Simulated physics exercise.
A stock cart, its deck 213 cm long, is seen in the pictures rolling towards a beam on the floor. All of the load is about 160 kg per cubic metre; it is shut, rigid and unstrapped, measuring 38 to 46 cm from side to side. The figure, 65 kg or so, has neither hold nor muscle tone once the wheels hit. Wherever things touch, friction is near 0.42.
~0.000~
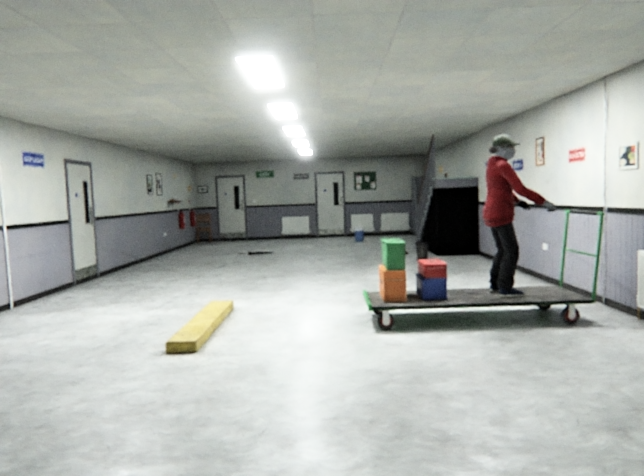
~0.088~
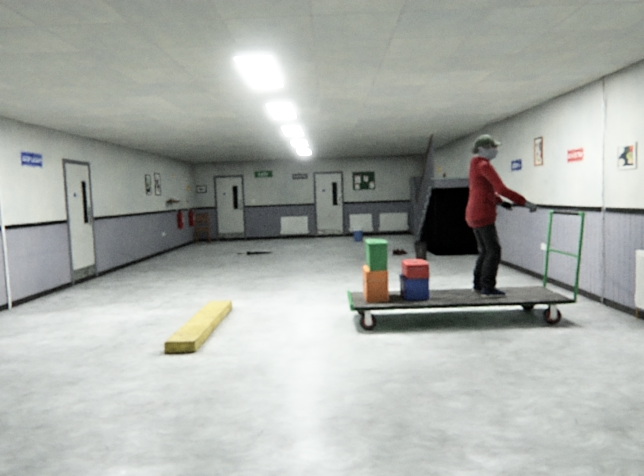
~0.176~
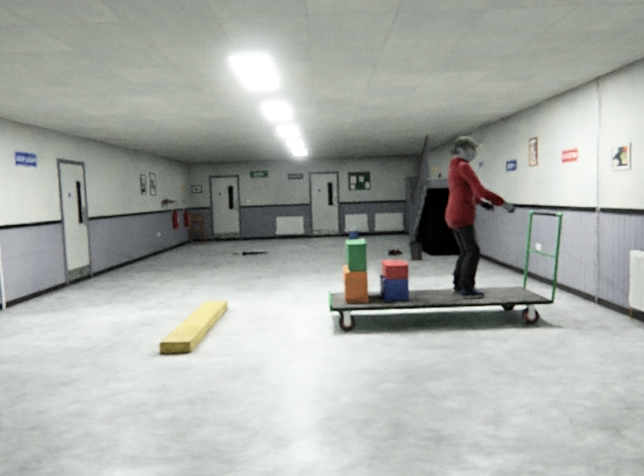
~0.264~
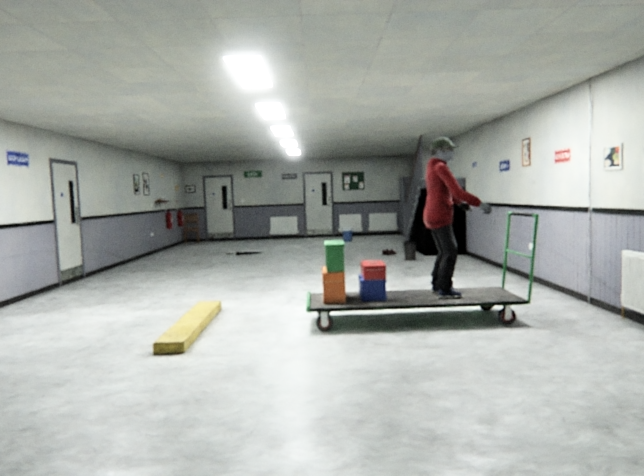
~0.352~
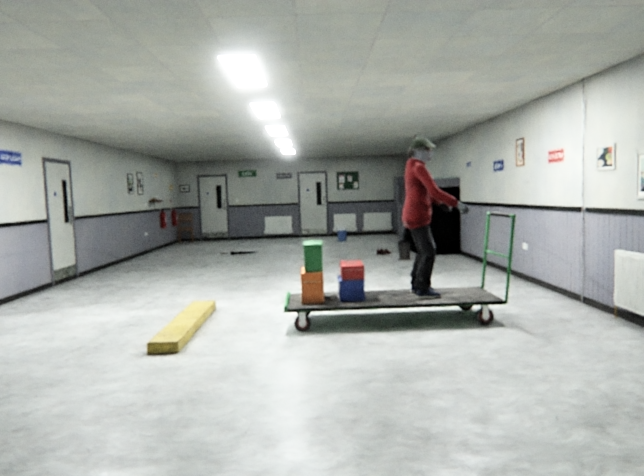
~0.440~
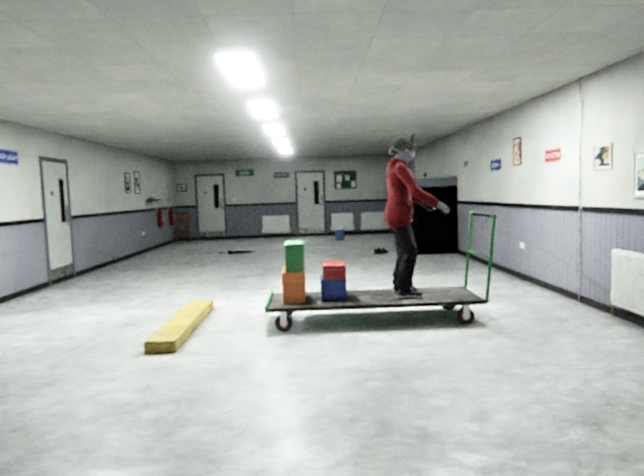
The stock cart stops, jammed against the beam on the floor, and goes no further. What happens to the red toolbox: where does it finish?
It finishes on the deck.
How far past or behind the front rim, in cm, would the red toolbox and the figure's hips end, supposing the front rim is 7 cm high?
The red item would end 40 cm behind the front rim, and the hips 70 cm behind it.
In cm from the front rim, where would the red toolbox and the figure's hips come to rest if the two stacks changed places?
Swapped: Red 80 cm past; hips 80 cm behind.
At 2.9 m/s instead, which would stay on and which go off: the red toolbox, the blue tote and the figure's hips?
Result: Red gone; blue safe; hips gone.
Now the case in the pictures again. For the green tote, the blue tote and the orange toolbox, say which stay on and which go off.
Finally green dropped, blue still riding, orange still riding.
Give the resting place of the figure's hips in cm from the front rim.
Some 70 cm behind it.
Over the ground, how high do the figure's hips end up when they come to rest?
Around 35 centimetres high.
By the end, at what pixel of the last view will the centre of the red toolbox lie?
Resting point approx. (224, 274).
The wheels strike at 0.89 s.
After 1.44 s the red toolbox is 32 cm behind the rim, tilted 5°, near (218, 273) in the last picture's view.
After 1.89 s the red toolbox is 39 cm behind the rim, tilted 0°, near (224, 274) in the last picture's view.
When all is still (3.0 s), past the rim, green tote; behind it, red toolbox, blue tote, orange toolbox and the figure's hips.
